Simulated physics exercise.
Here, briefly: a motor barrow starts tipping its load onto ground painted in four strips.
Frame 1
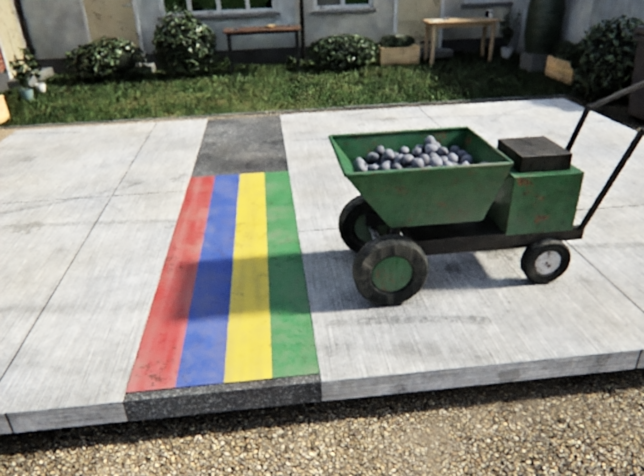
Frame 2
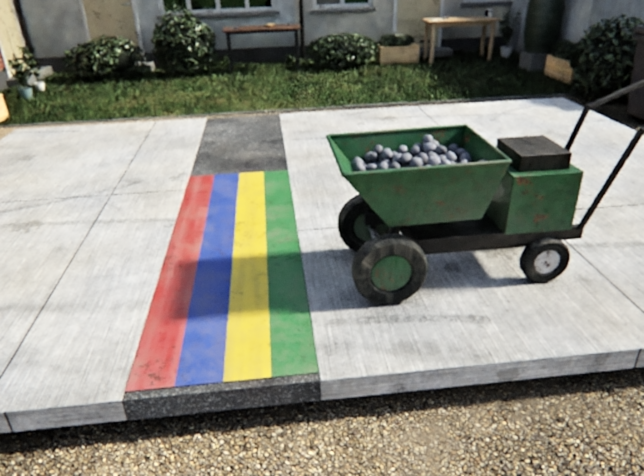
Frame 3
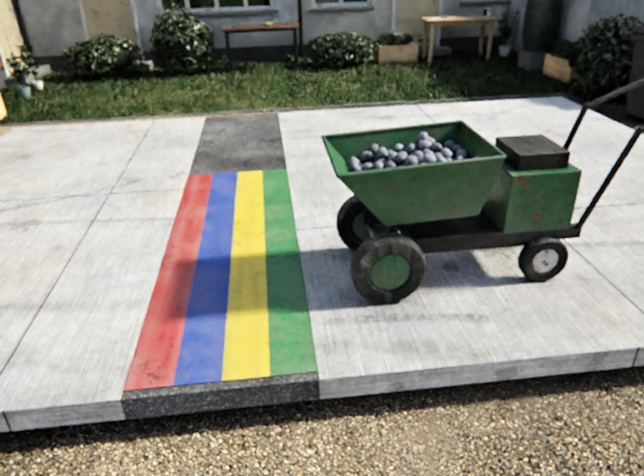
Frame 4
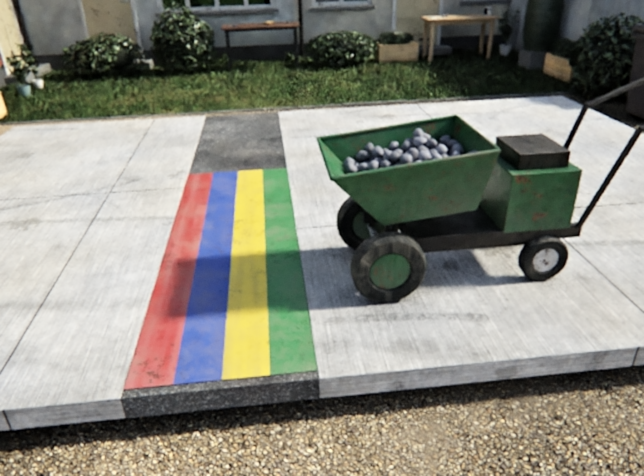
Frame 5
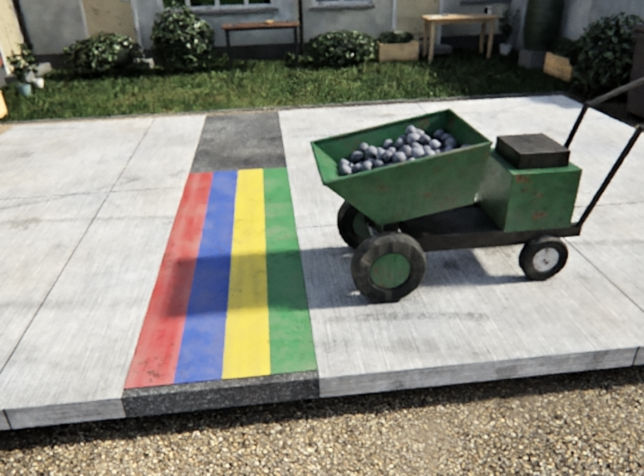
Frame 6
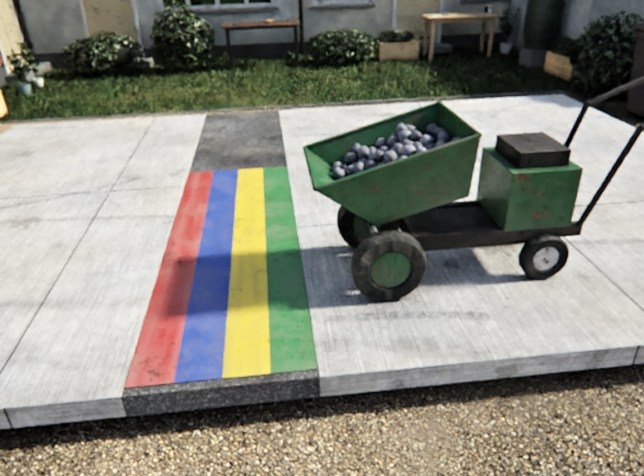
The green skip of a motor barrow, loaded with round grey cobbles, sat level at first, then gradually tilted forward to the left, toward red, blue, yellow and green strips painted on the ground.
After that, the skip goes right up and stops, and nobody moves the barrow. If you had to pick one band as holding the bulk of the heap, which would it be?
I would pick yellow.
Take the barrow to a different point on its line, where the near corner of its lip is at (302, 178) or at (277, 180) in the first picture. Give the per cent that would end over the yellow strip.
The first stop gives 10 per cent; the second gives 0 per cent.
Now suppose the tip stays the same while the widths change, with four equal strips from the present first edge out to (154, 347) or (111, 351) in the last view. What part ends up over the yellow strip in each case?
30 % and 40 %, near enough.
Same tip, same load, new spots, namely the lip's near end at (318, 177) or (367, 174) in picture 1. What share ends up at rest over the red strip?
First place: Around 20 per cent. Second place: Around 0 per cent.
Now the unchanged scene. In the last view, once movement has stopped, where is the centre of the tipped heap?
Close to (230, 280), more or less.
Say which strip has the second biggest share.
That would be the blue one, in second.
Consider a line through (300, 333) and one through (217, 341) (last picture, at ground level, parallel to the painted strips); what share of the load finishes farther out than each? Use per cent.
Respectively 80 and 30 percent.
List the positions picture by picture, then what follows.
In the first picture, lip of the skip near (346, 175), level; top of the load near (423, 161), round cobbles; green strip near (292, 334); yellow strip near (249, 338); blue strip near (205, 343); red strip near (161, 347).
In the second picture, lip of the skip near (344, 175), level; top of the load near (422, 160).
In the third picture, lip of the skip near (338, 176), tipped barely; top of the load near (427, 165).
In the fourth picture, lip of the skip near (332, 179), tipped a little; top of the load near (432, 160).
In the fifth picture, lip of the skip near (324, 183), tipped a little; top of the load near (426, 157).
In the sixth picture, lip of the skip near (315, 189), tipped clearly; top of the load near (418, 153); green strip near (290, 330); yellow strip near (247, 334); blue strip near (204, 338); red strip near (159, 342).
Shortly afterwards, skip tipped steeply; the whole lot in the skip.
Next, skip tipped right over; the bulk in the skip; only a few over the green strip; a little over the yellow strip; only a few over the blue strip; only a few falling.
Some moments later, skip tipped right over; near a quarter in the skip; only a few over the green strip; near a third over the yellow strip; near a quarter over the blue strip; a little over the red strip; only a few off the paint.
In the end, skip tipped right over; near a quarter in the skip; a little over the green strip; near a third over the yellow strip; near a quarter over the blue strip; a little over the red strip; a little off the paint.
